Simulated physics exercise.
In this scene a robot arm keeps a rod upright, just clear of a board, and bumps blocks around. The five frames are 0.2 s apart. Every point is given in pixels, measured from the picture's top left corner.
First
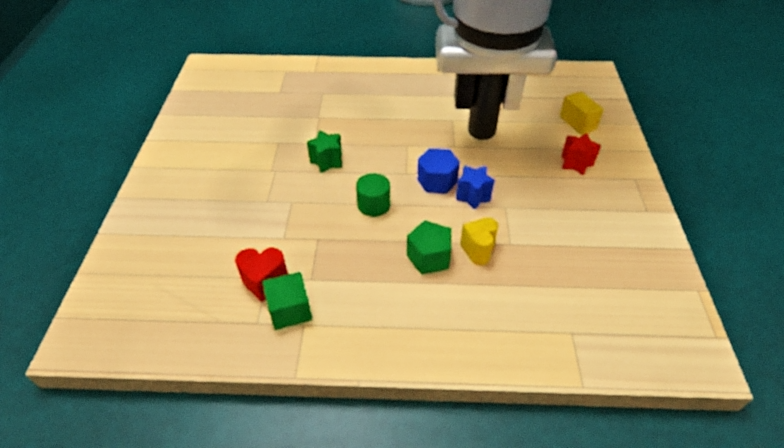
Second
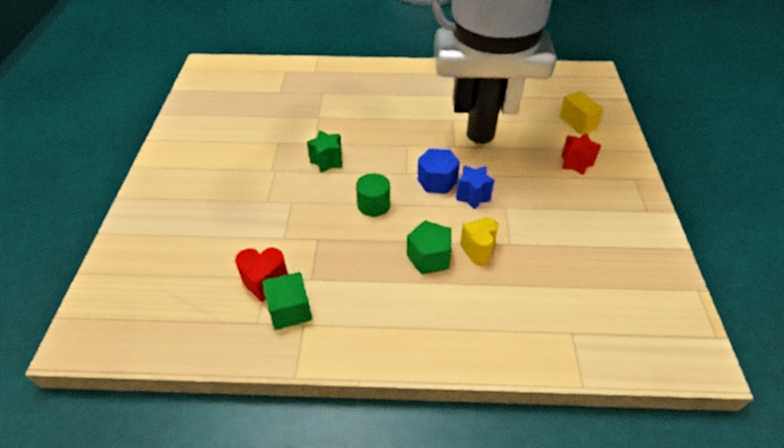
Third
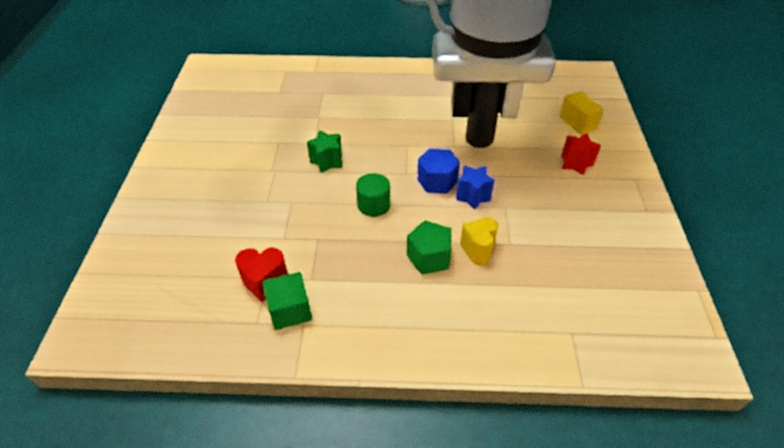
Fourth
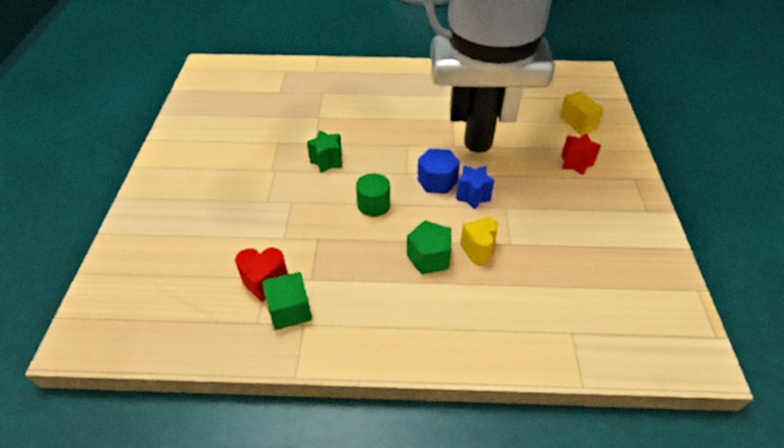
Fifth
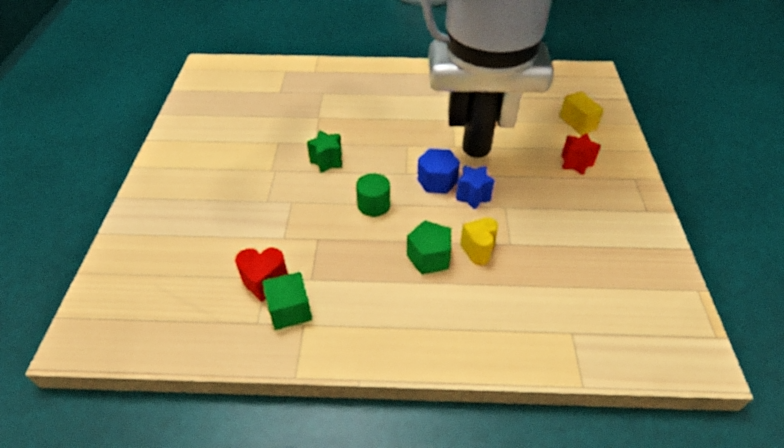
A robotic arm with a dark rod hangs over the upper right of a pale wooden board on a dark green surface, seen from above at an angle. Blue, green and yellow blocks sit around the middle, with a red heart and green cube lower left and a yellow block and red star upper right. The rod creeps slightly toward the blue star while the blocks and camera stay still.
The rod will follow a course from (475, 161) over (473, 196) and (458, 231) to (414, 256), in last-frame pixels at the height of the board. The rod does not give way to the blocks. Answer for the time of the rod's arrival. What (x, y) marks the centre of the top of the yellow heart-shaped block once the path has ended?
At pixel (491, 261).
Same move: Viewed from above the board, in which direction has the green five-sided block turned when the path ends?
Clockwise from above.
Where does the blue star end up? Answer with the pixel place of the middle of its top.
In the picture, that point is around (458, 246).
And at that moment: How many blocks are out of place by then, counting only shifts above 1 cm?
My answer is three or more.
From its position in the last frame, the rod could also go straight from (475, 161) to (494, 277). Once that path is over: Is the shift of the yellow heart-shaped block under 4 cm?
No, I don't think so.
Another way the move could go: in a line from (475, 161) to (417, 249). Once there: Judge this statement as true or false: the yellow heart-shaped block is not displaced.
That claim is true.
On the path given first. One third of the way, rod at (475, 185); blue star at (476, 198).
Two thirds of the way, rod at (459, 220); green five-sided block at (425, 245), turned 25° clockwise; blue star at (468, 235); yellow heart-shaped block at (488, 257), turned 35° anticlockwise.
At the end, rod at (415, 245); green five-sided block at (402, 269), turned 25° clockwise; blue six-sided block not moved; blue star at (458, 246), turned 50° anticlockwise; yellow heart-shaped block at (491, 261), turned 45° anticlockwise.
